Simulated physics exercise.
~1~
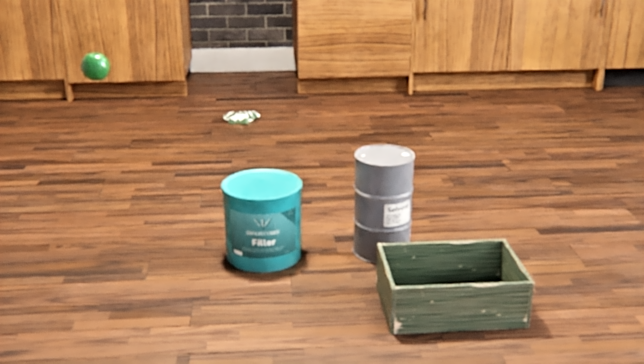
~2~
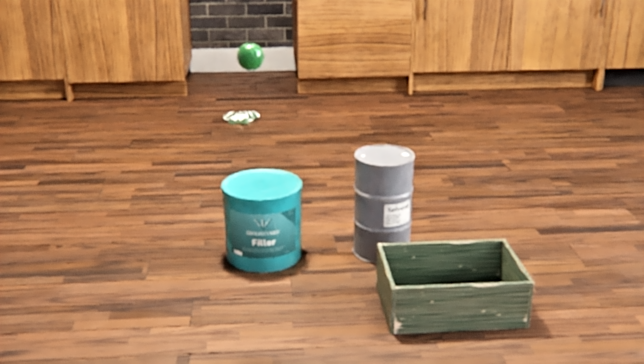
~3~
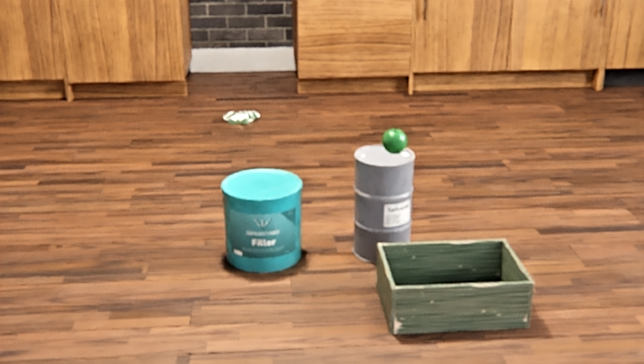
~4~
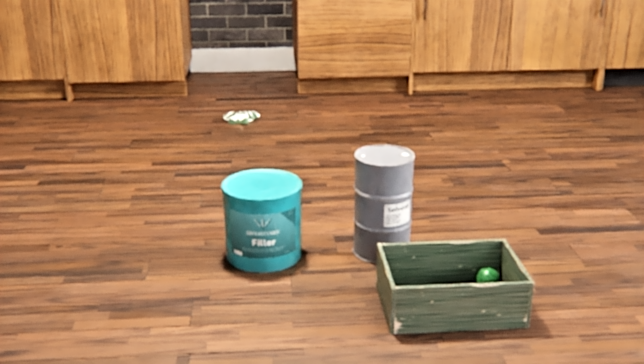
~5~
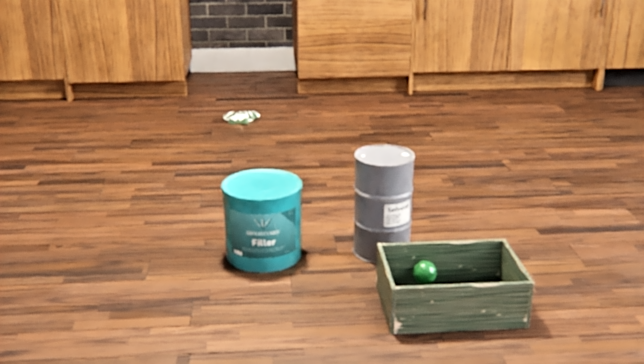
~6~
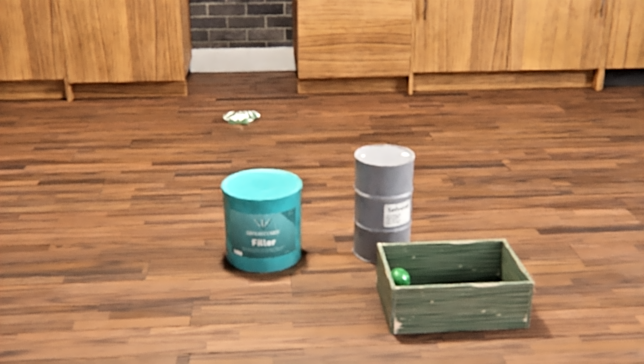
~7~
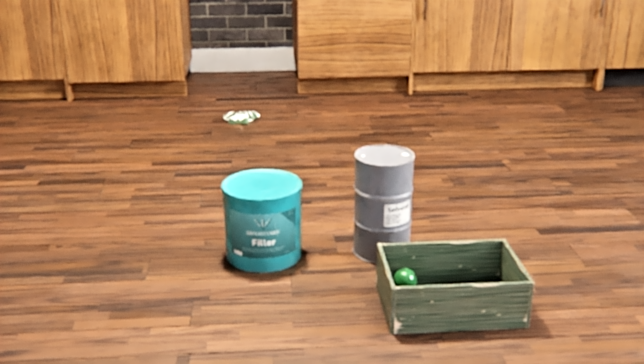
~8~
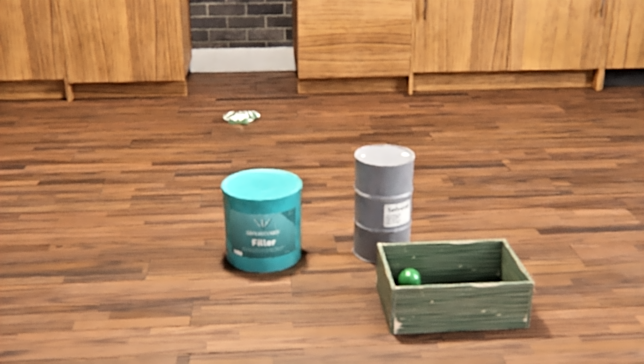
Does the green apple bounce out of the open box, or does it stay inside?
The green apple stays inside the box. It moves left after landing and comes to rest near the left end.
